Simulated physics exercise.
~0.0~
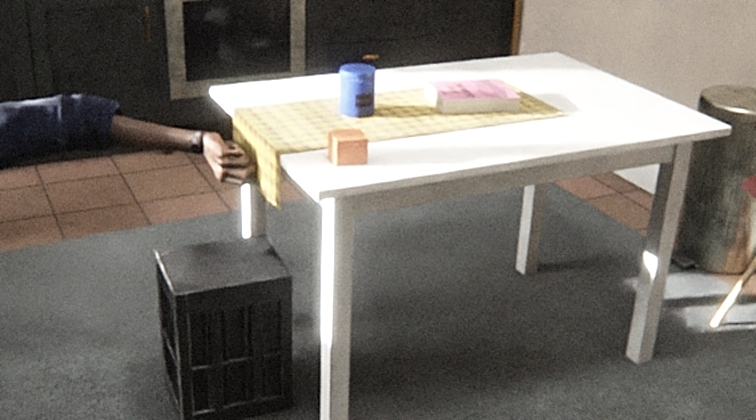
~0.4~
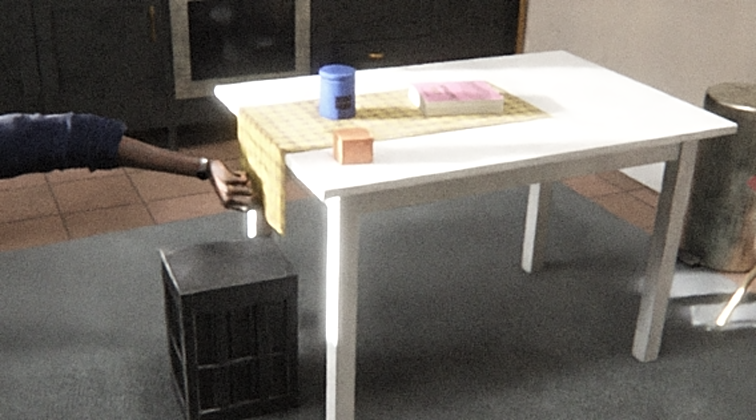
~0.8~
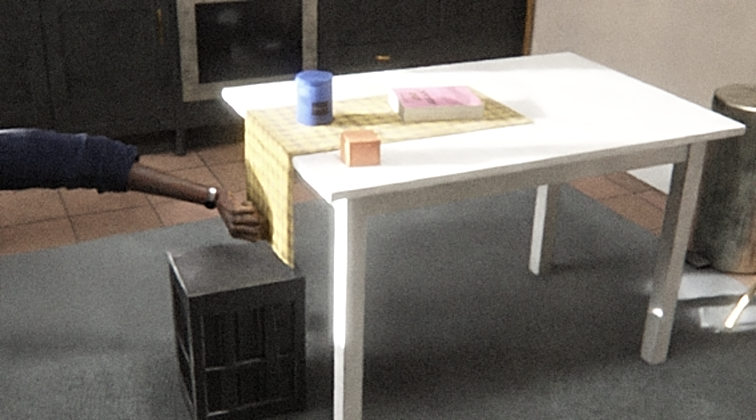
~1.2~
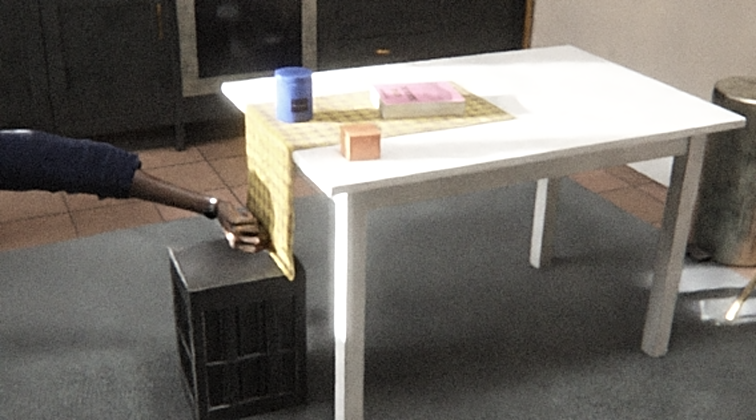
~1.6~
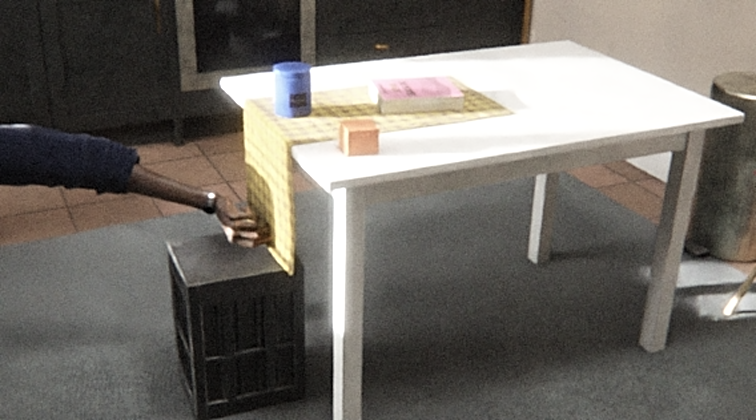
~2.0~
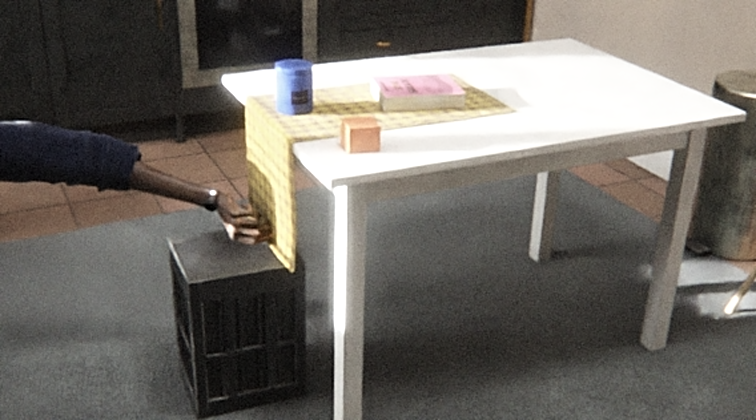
At a table, a hand pulls cloth down to a crate, carrying jar and book left.
